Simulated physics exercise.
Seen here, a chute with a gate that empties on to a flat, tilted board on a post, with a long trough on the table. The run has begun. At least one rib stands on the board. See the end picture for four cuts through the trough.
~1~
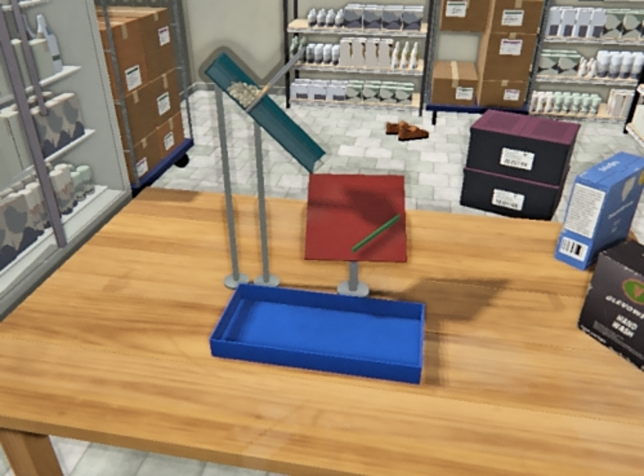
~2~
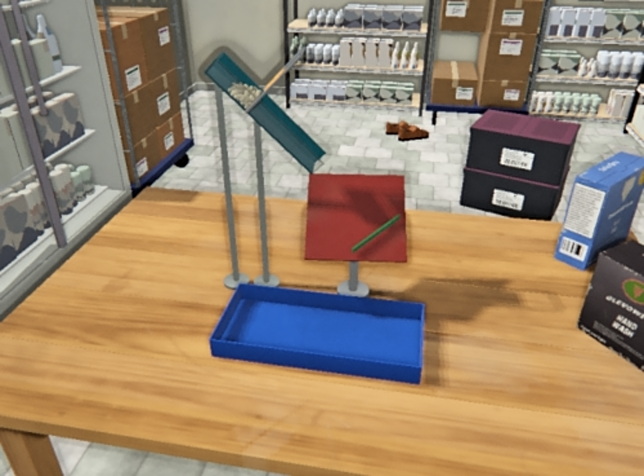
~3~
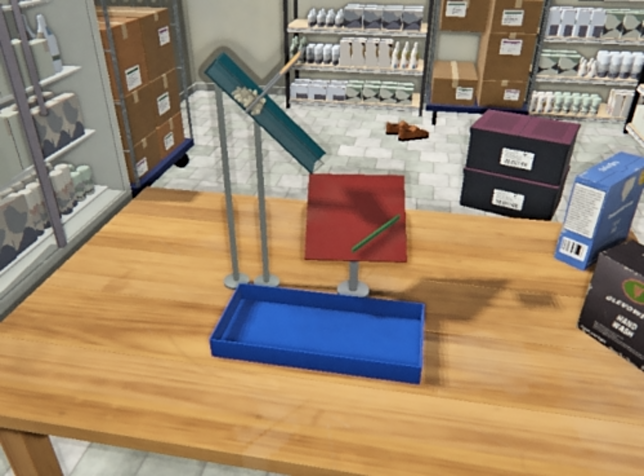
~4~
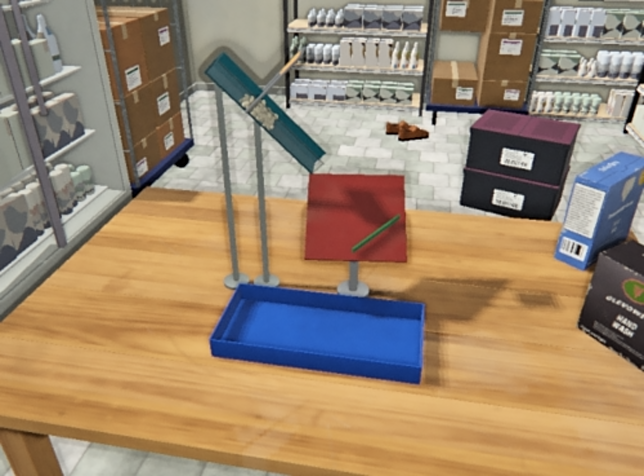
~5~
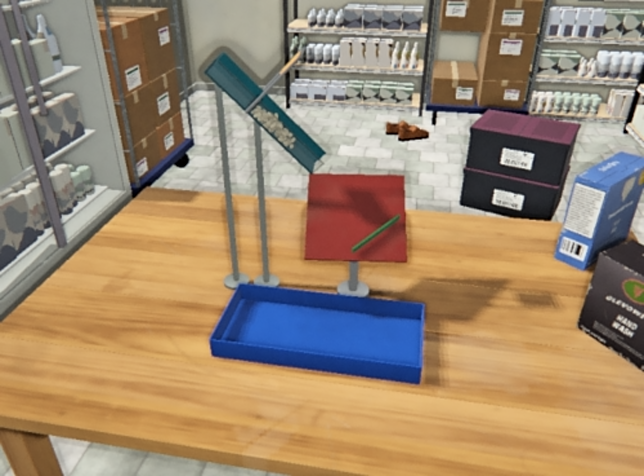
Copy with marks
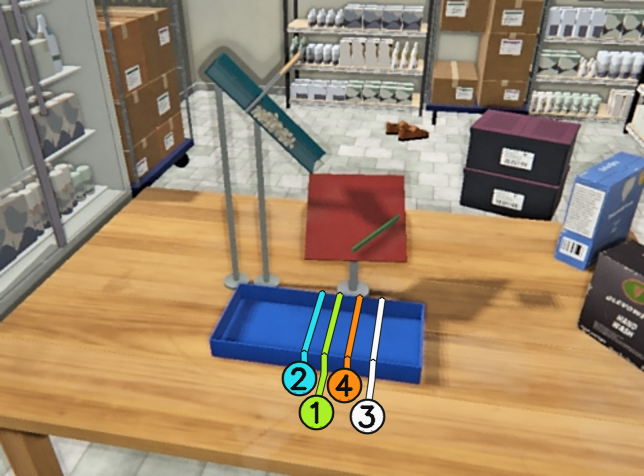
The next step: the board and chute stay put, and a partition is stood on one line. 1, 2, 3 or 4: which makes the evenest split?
I would pick line 1.
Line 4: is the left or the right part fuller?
Left.
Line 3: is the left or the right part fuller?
Left.
On the marked copy, line 1 crosses the front rim at (324, 354); line 2 crosses the front rim at (304, 352); line 3 crosses the front rim at (373, 361); line 4 crosses the front rim at (347, 357).
If 1 is chosen, of what is caught, close to half on the left of the divider, close to half on the right.
If 2 is chosen, of what is caught, a small share on the left of the divider, all but a few on the right.
If 3 is chosen, of what is caught, the whole lot on the left of the divider, none at all on the right.
If 4 is chosen, of what is caught, all but a few on the left of the divider, only a few on the right.
